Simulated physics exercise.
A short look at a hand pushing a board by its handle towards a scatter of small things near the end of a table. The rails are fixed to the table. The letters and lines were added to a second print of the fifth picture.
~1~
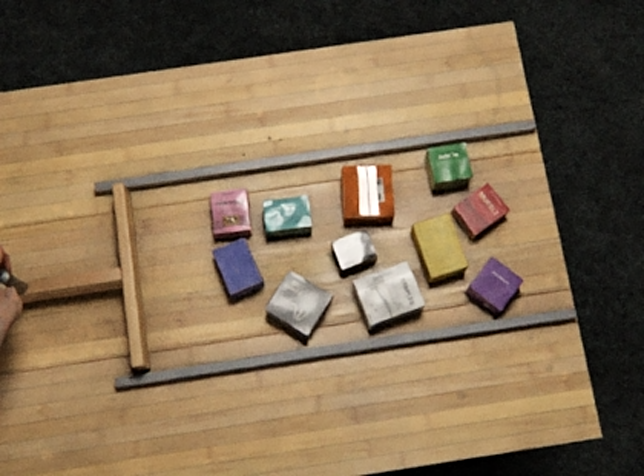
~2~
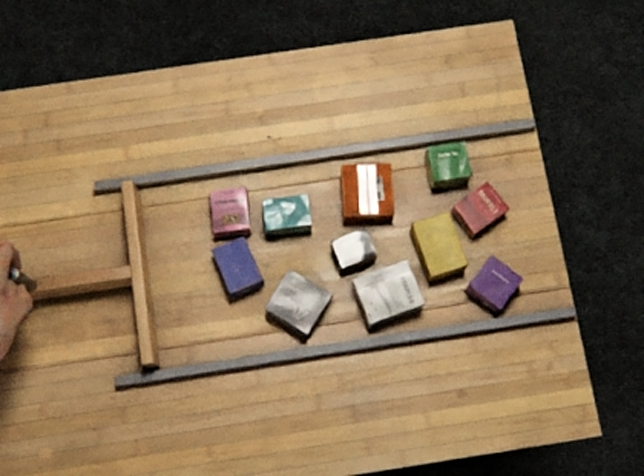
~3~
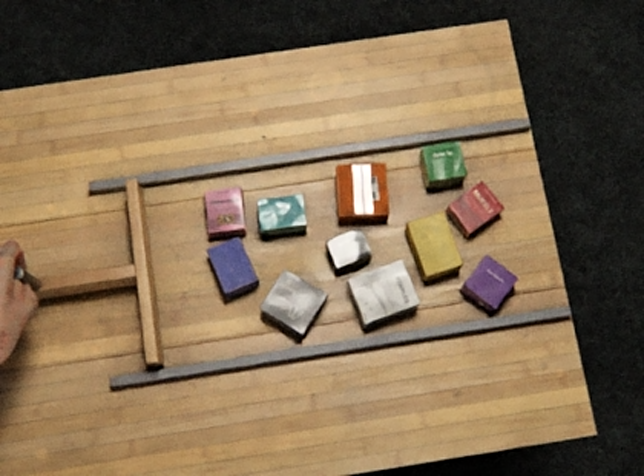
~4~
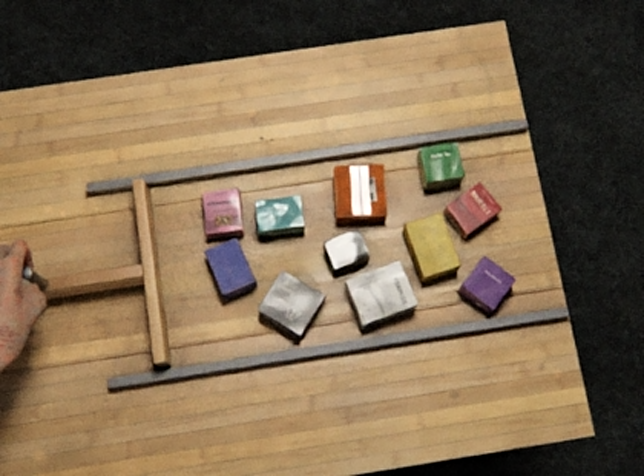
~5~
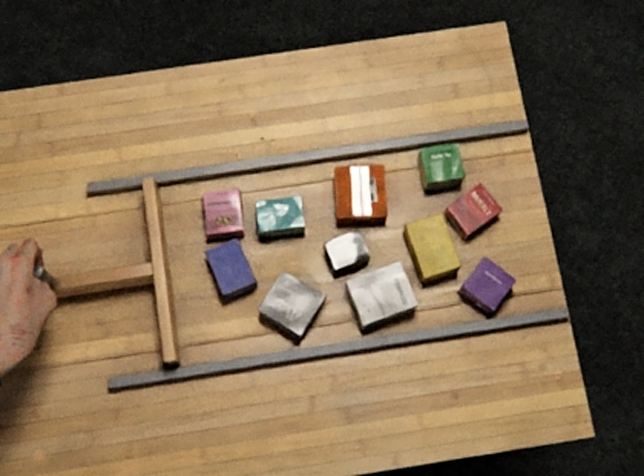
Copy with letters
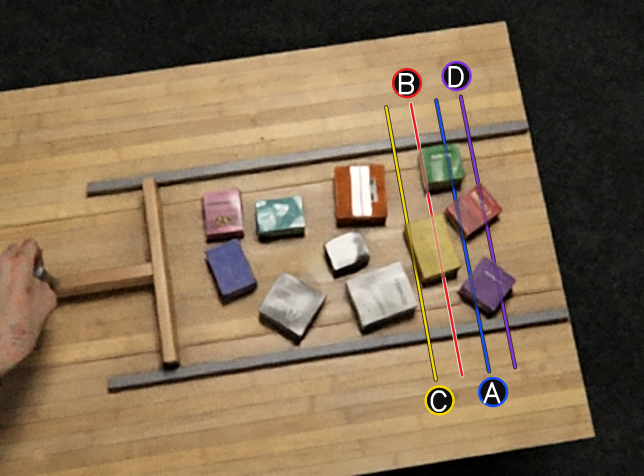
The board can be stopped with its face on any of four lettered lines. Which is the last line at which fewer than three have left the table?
C.
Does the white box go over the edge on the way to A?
No.
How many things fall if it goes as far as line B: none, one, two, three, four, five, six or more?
Three.
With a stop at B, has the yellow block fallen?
No.
On the marked copy, A at (462, 231); B at (436, 235); C at (410, 239); D at (487, 228).
Following C. Soon after the start, board (250, 254); grey packet (304, 312); pink packet (269, 208).
Later, board (340, 240); green packet (483, 154); red packet (485, 211).
In the end, board (409, 230); red packet over the edge; green packet over the edge; two fallen.
As for the rest, A drops five; B drops three; D drops six.
